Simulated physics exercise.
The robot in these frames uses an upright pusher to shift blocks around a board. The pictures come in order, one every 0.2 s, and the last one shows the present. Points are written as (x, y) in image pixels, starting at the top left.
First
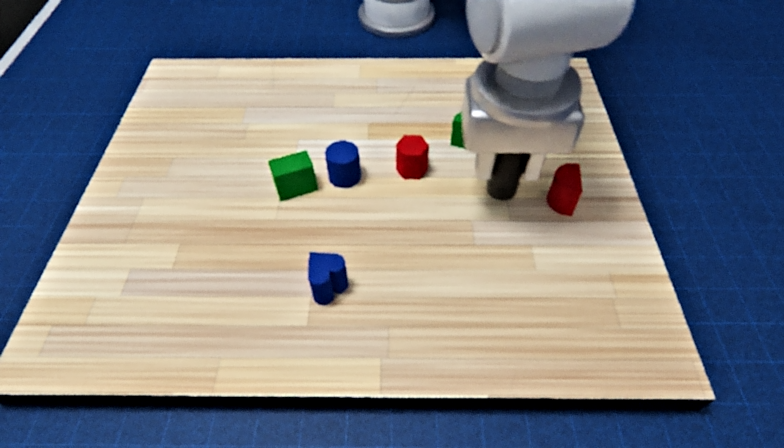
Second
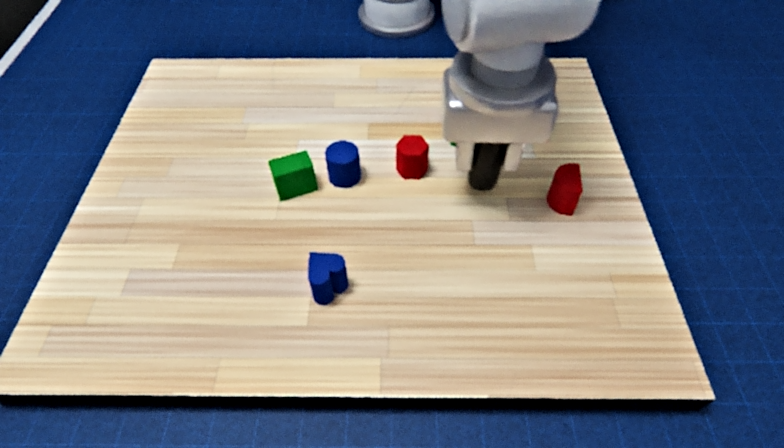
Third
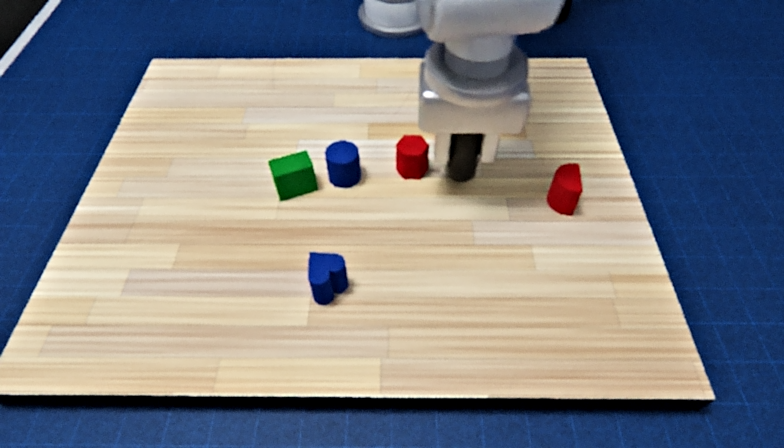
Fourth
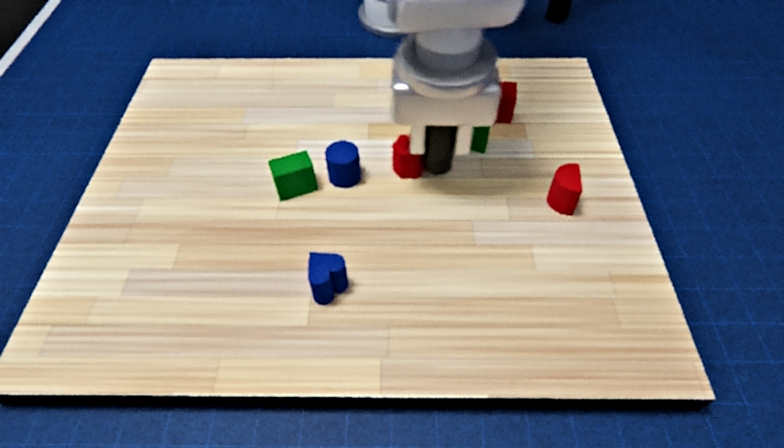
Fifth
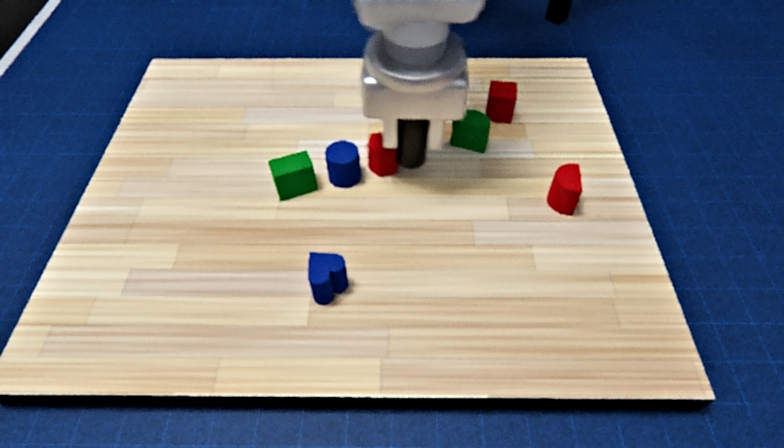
On a wooden board, a robot arm moves left and pushes a red block leftward.
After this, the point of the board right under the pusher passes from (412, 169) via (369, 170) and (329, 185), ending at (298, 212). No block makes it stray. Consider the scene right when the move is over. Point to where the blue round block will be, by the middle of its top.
Pixel (281, 160).
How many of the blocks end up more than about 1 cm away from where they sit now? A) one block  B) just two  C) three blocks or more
It's C.
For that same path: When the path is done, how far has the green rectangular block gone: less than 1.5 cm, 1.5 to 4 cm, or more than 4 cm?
It travels more than 4 cm.
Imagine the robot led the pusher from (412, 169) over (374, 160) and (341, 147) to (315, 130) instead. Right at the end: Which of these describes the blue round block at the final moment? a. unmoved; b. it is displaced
The one that fits is b, it is displaced.
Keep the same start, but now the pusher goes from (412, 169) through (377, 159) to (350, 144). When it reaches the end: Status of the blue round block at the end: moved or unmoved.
The answer is that it is displaced.
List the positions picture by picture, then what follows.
The first frame shows pusher's lower end at (501, 190); green rectangular block at (290, 163); blue round block at (342, 151); red hexagonal block at (412, 144); green D-shaped block hidden.
The second frame shows pusher at (482, 181); blocks still.
The third frame shows pusher at (461, 172); blocks still.
The fourth frame shows pusher at (437, 165); red hexagonal block at (409, 144).
The fifth frame shows pusher at (412, 160); green rectangular block at (290, 163); blue round block at (342, 151); red hexagonal block partly hidden; green D-shaped block at (473, 118).
What follows on the original path. One third of the way, pusher at (368, 161); green rectangular block at (285, 165); blue round block at (322, 154); red hexagonal block at (343, 134), turned 15° clockwise.
Two thirds of the way, pusher at (327, 176); green rectangular block at (254, 171), turned 20° anticlockwise; blue round block at (292, 158); red hexagonal block at (334, 133), turned 50° clockwise.
At the end, pusher at (295, 203); green rectangular block at (243, 174), turned 20° anticlockwise; blue round block at (281, 160); red hexagonal block at (334, 133), turned 50° clockwise; green D-shaped block still.
